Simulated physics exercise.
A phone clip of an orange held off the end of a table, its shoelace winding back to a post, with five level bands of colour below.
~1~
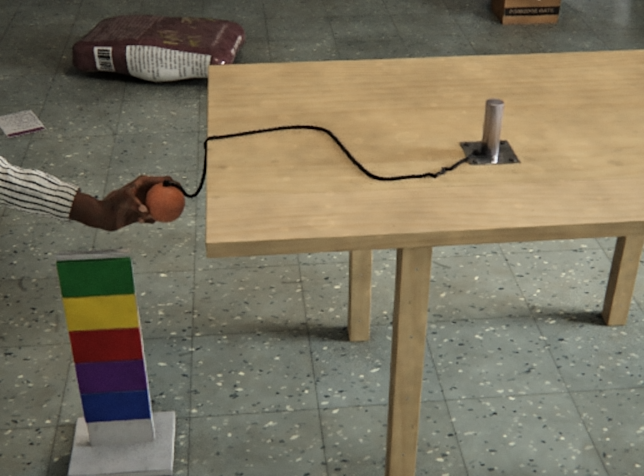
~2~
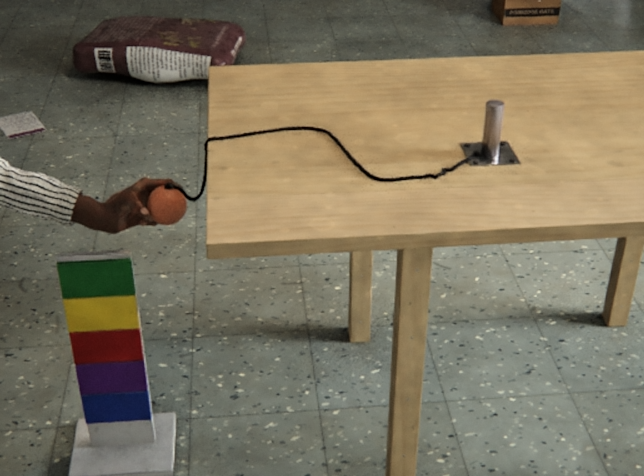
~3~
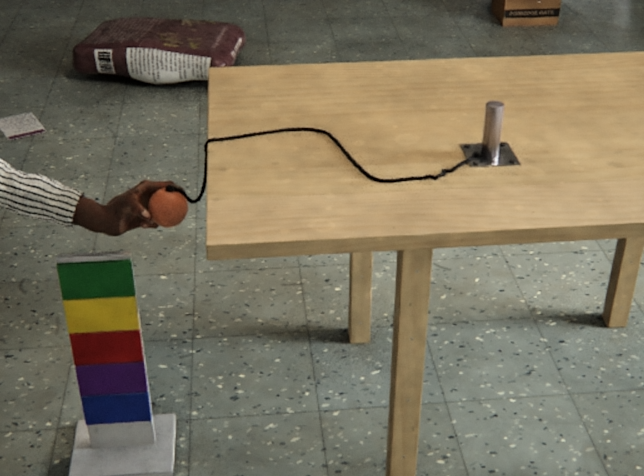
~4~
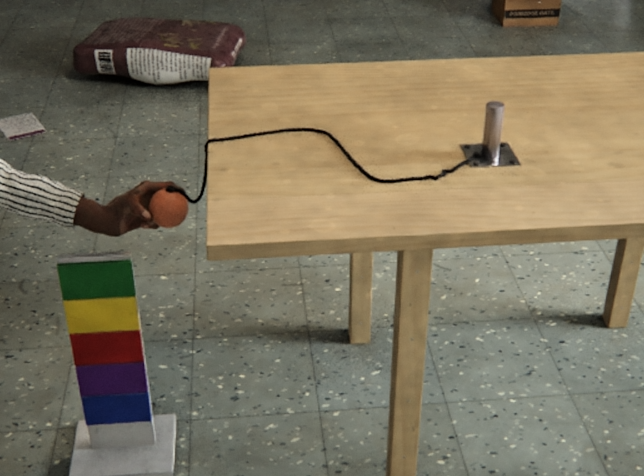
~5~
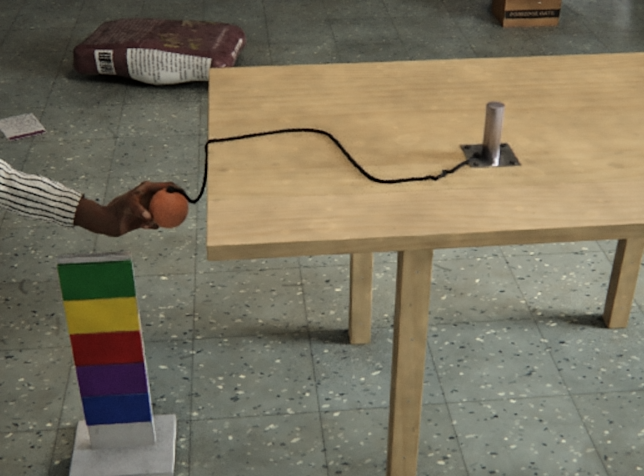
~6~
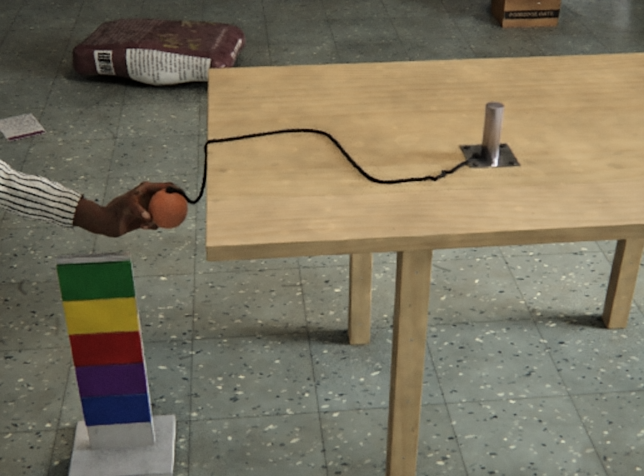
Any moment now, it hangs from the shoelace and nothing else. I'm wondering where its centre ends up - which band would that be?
That would be the red band.
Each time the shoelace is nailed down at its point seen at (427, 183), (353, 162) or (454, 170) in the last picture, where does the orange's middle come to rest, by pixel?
Those spots come out as (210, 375), (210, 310) and (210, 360).
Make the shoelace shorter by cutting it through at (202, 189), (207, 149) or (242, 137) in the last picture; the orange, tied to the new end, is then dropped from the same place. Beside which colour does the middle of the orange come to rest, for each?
Try 1 - yellow; try 2 - green; try 3 - above them all.
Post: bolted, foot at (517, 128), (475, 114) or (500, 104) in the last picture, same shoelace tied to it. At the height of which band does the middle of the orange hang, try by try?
Try one - yellow; try two - red; try three - yellow.
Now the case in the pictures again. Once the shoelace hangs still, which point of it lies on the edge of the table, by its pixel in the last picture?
It is around (309, 131).
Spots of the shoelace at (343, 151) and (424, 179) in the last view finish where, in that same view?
I'd put the first at about (270, 164) and the other at about (389, 159).
Soon after, orange near (198, 330); level with yellow.
Then, orange near (245, 356); level with red.
Further on, orange near (211, 352); level with red.
At rest, orange near (215, 357); level with red. Its centre hangs level with the red band.
